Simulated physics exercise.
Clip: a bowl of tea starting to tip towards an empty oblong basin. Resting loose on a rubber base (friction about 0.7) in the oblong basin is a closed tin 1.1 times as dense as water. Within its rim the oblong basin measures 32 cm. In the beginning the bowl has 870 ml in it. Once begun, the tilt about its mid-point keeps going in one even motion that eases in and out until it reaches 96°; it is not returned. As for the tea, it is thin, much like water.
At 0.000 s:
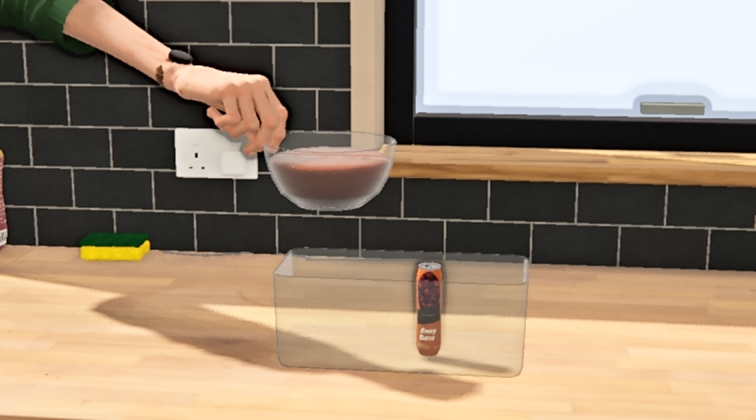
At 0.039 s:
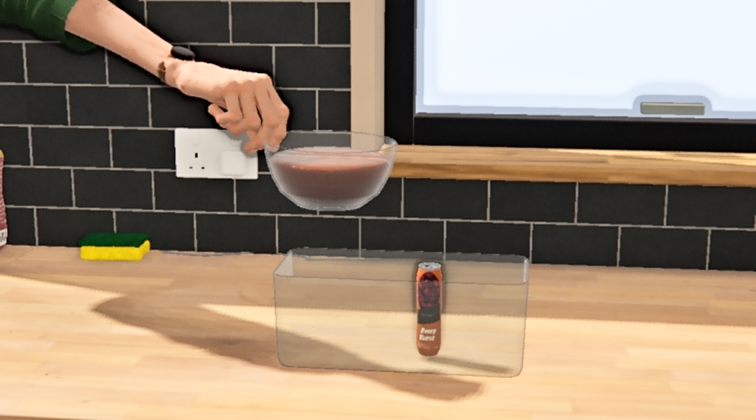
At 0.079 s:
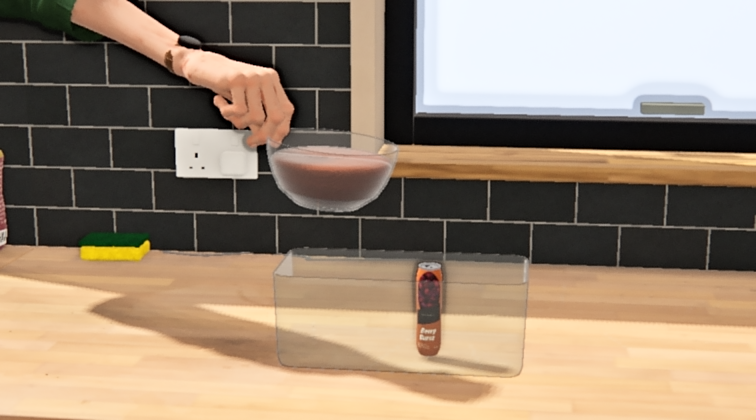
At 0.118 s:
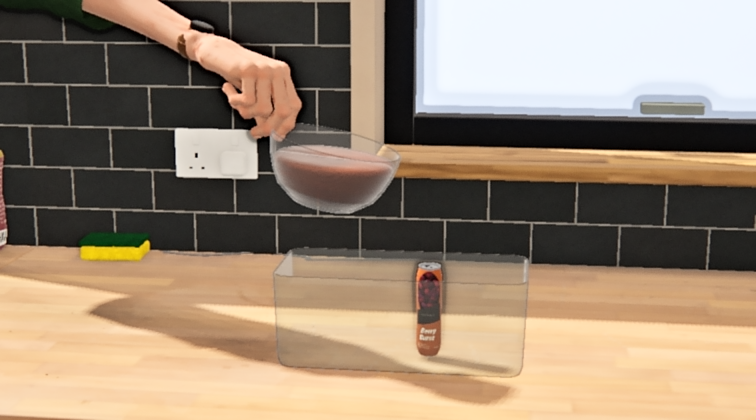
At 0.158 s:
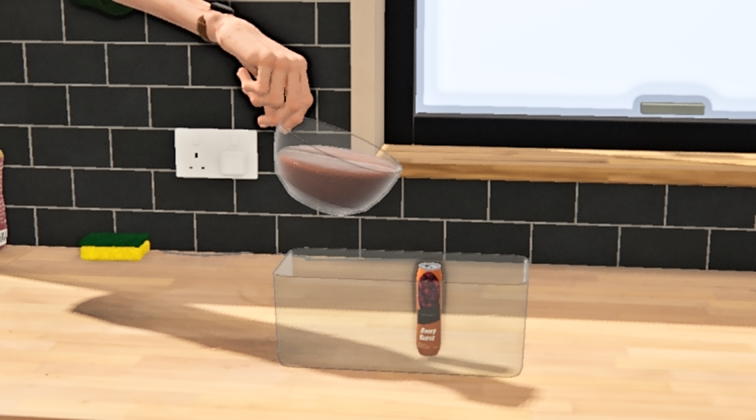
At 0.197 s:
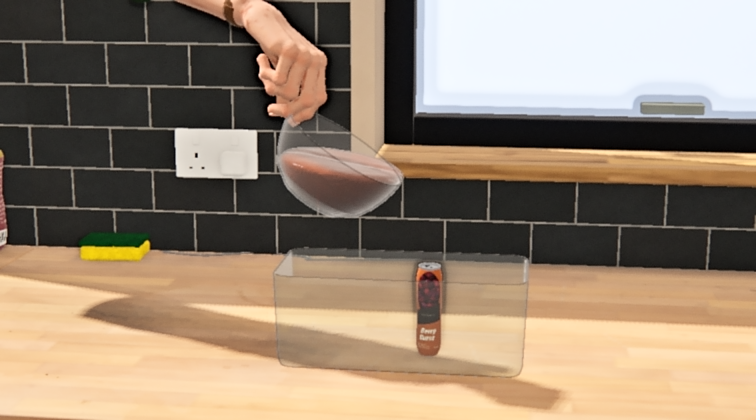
In this clip, a hand holds a clear glass bowl of reddish-brown liquid above a transparent oblong basin with an upright can, then gradually tilts the bowl to the right, its left side rising as the hand lifts.
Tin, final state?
Standing.
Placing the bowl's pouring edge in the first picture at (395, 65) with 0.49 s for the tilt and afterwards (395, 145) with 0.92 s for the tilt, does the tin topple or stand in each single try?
Try 1: Still standing; try 2: Still standing.
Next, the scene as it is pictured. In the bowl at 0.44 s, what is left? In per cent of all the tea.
About 20 per cent.
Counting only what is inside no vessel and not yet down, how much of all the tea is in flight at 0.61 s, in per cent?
It comes to some 5 percent of the total.
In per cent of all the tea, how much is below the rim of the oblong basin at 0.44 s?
Roughly 40 percent.
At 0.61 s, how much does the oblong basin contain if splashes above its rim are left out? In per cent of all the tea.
Some 92 per cent.
By 0.44 s the tilt is 93° and 19 per cent is still to pour; the tin stands where it began.
By 0.61 s the tilt is 96° and 2 per cent is still to pour; the tin stands 1 cm from where it began.
By 0.79 s the tilt is 96° and 0 per cent is still to pour; the tin stands 1 cm from where it began.
By 0.99 s the tilt is 96° and 0 per cent is still to pour; the tin stands where it began.
At rest the tin stands 1 cm from where it began.
